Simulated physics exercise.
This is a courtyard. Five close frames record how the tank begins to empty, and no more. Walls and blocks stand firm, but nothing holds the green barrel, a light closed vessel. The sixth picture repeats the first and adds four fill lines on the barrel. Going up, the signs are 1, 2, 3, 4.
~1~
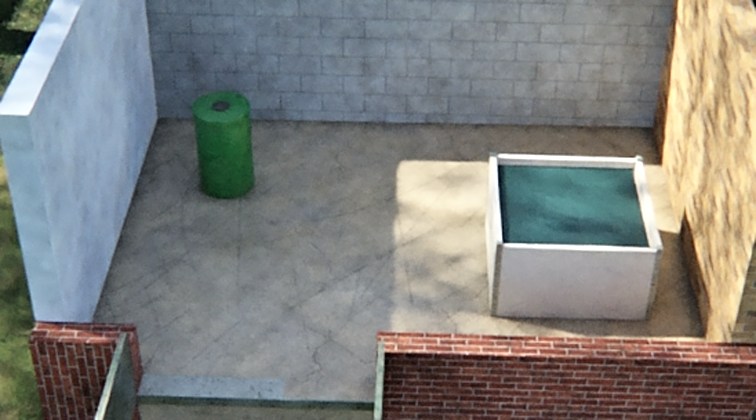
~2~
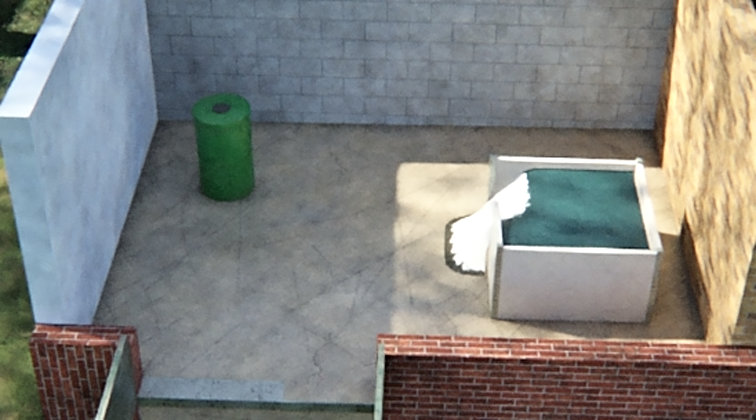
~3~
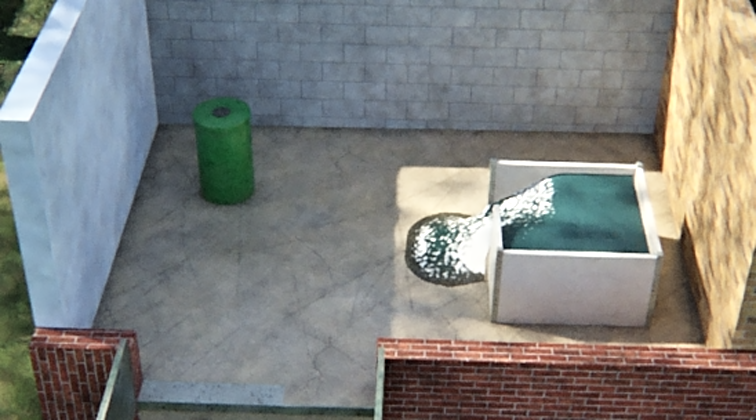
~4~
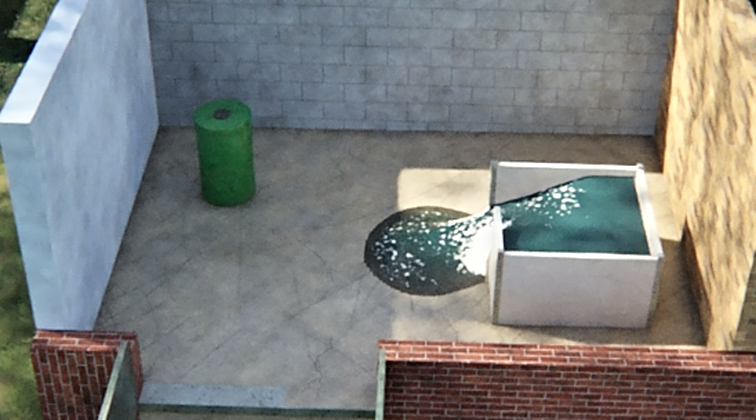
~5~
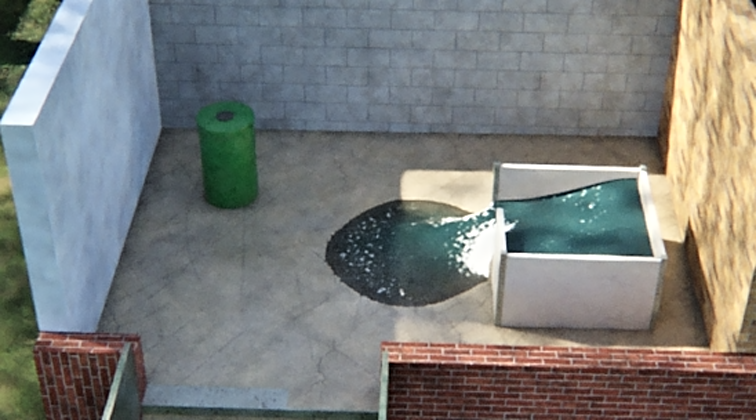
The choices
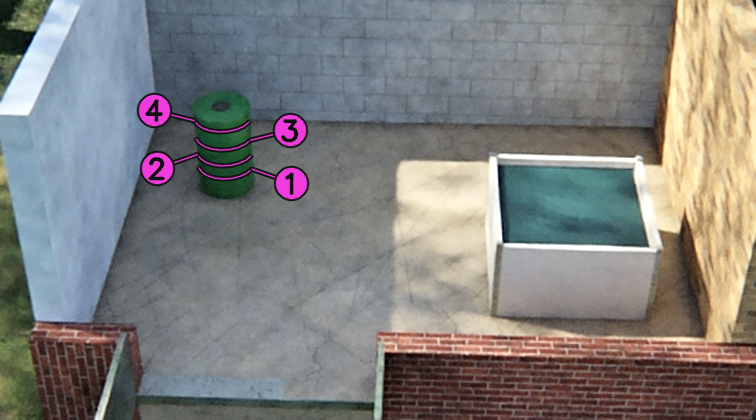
Water fills a white-walled tank on the right of a walled courtyard, then bursts white and foaming from the tank's left side onto the paved ground. It spreads leftward in a widening, rounded dark pool flecked with foam, while the level in the tank drops slightly and the green barrel stays standing.
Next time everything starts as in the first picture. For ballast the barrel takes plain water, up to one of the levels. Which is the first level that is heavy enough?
That is line 1.
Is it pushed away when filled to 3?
No, that is safe.
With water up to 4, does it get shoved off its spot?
No, that is safe.
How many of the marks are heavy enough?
All of them.
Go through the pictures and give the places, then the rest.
Lid of the green barrel at (222, 107); tank full, its middle at (571, 208); open gate at (257, 332).
Water covers 1 % of the ground and is seen nearest the barrel at (459, 225).
Water covers 3 % of the ground and is seen nearest the barrel at (418, 235).
Water covers 6 % of the ground and is seen nearest the barrel at (378, 237).
Lid of the green barrel at (226, 117); water covers 9 % of the ground and is seen nearest the barrel at (348, 233).
On the marked copy, 1 at (222, 179); 2 at (221, 165); 3 at (220, 150); 4 at (219, 131); from the bottom up 1, 2, 3, 4.
With 1, it does not move.
With 2, it does not move.
With 3, it does not move.
With 4, it does not move.
